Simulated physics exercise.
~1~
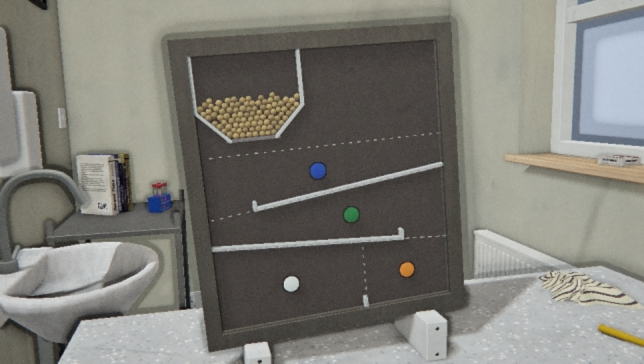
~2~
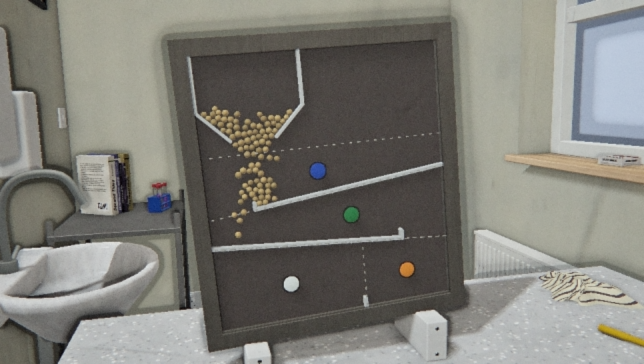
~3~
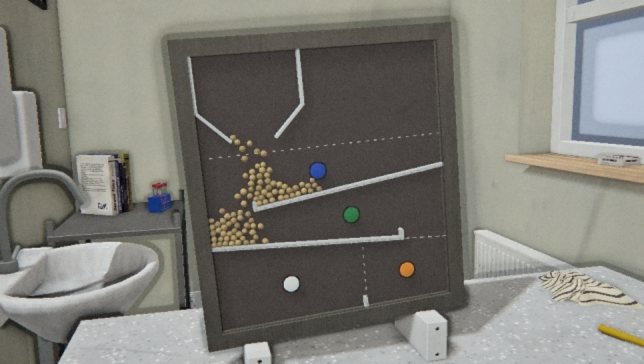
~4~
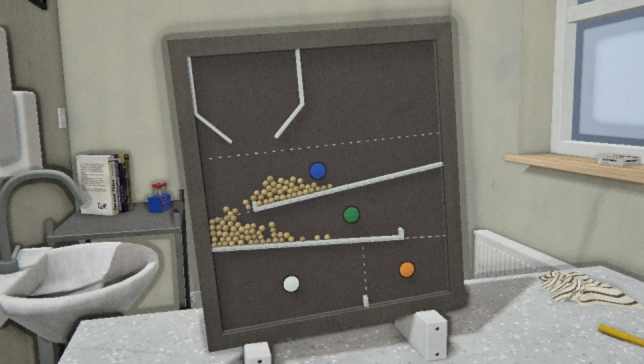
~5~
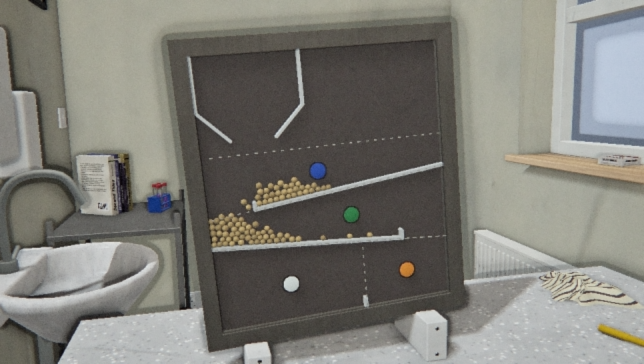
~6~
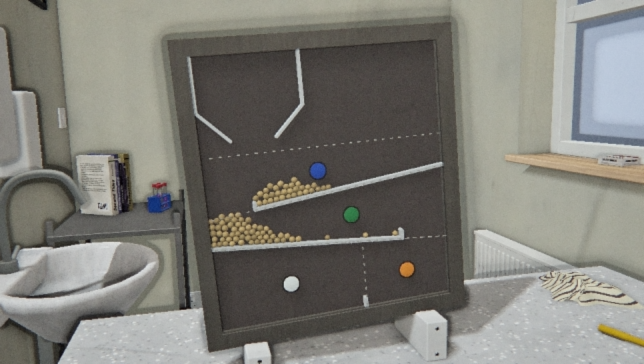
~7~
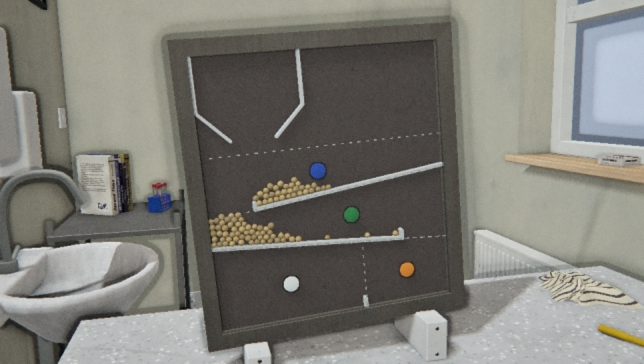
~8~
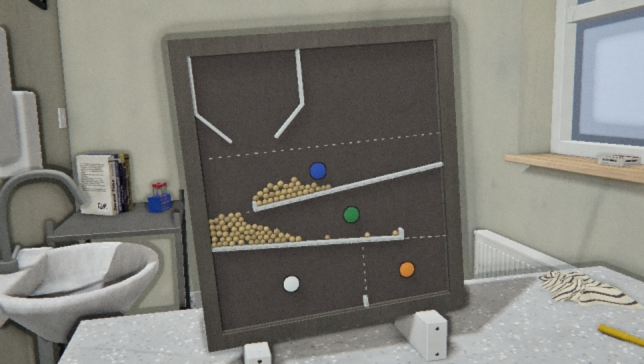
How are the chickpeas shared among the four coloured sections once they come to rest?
The green section holds plenty of the chickpeas and the blue section holds part of them. The orange and white sections have hardly any.
Dried chickpeas pour from a hopper and settle in heaps on two sloping ledges.
